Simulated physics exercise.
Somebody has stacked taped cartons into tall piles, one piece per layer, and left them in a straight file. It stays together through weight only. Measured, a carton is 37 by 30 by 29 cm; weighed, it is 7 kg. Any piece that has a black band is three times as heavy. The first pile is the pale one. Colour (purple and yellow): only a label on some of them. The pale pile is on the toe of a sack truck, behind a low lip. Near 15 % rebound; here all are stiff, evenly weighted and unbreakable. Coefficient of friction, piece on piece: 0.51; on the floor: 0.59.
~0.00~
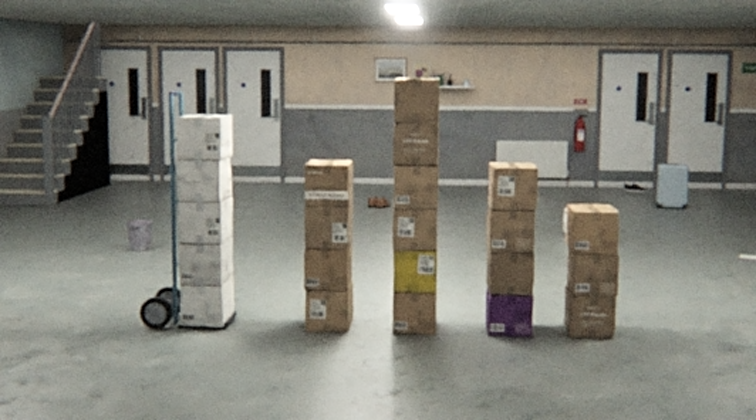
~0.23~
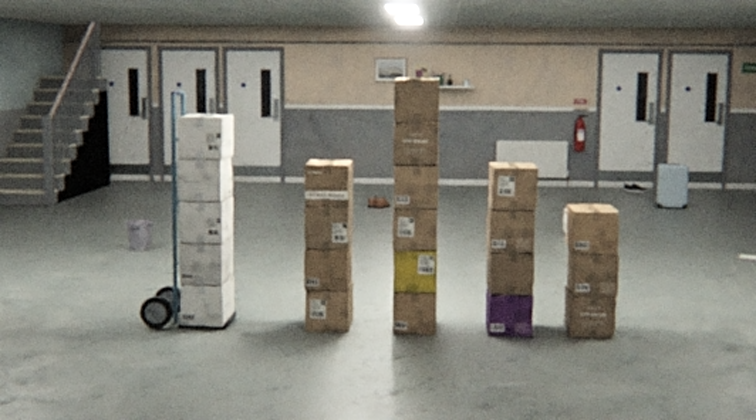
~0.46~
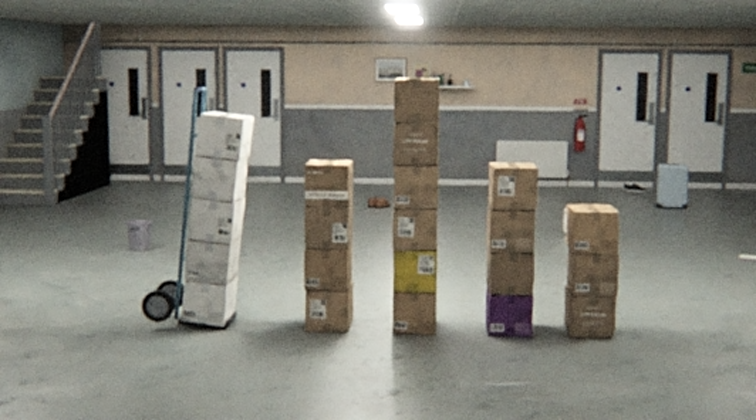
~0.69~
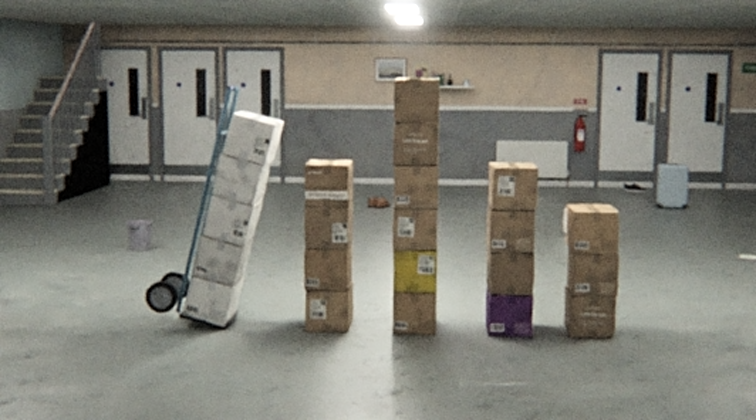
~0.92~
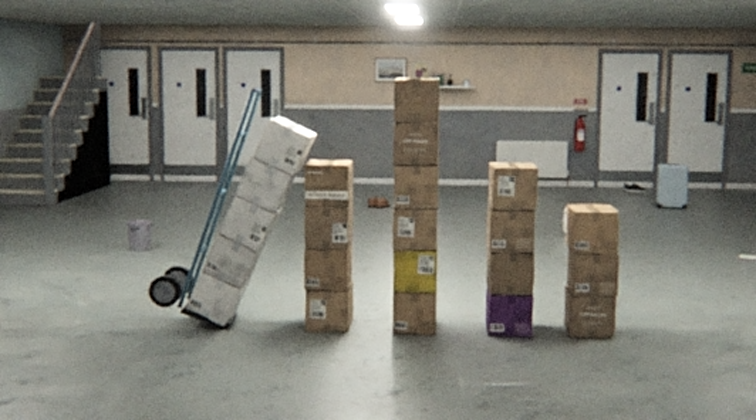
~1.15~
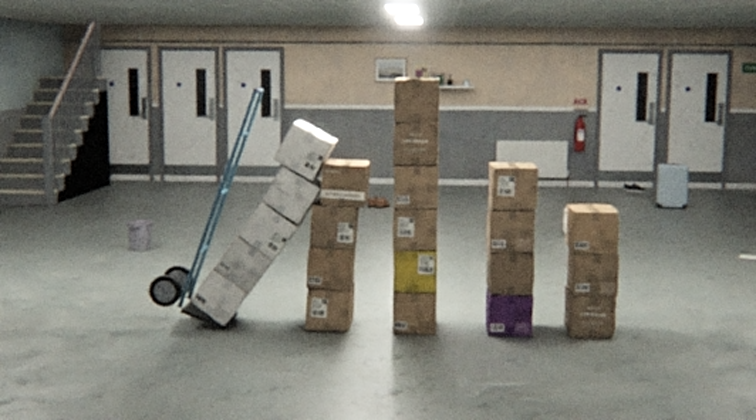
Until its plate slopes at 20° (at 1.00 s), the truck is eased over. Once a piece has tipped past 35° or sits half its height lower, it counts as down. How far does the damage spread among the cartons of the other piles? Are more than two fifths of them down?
Yes.
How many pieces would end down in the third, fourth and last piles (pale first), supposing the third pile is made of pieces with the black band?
Then the third pile would have 0 down, the fourth 0, and the last 0.
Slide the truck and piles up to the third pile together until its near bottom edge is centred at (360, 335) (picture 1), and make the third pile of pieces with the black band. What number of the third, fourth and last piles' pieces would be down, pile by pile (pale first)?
The tally would be third 0, then fourth 0, then last 0.
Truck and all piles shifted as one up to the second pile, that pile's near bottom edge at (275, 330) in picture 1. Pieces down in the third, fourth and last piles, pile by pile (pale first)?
After that shift, the third pile would have 6 down, the fourth 4 and the last 3.
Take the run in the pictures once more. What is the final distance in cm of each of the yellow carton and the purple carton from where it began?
Well, the yellow finishes about 50 cm from where it began, while the purple finishes about 20 cm from its start.
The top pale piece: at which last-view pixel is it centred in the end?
The top piece finishes near (263, 259).
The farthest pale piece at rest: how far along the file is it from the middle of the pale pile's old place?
I'd say close to 110 cm along.
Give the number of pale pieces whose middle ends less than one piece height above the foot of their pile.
The total comes to 2.
After 1.80 s, 5 of the pale pile down; none of the 17 other cartons down, 10 disturbed; yellow carton leaning 7°.
After 2.56 s, 5 of the pale pile down; 4 of the 17 other cartons down; yellow carton leaning 35°; purple carton leaning 19°.
After 3.30 s, 5 of the pale pile down; 17 of the 17 other cartons down; purple carton leaning 48°; yellow carton leaning 45°, 13 cm lower.
At rest (4.6 s), 5 of the pale pile down; 17 of the 17 other cartons down; purple carton leaning 49°; yellow carton leaning 45°, 14 cm lower. That is 100 per cent. As the last picture would show them, middles, purple carton near (533, 301), yellow carton near (483, 287).
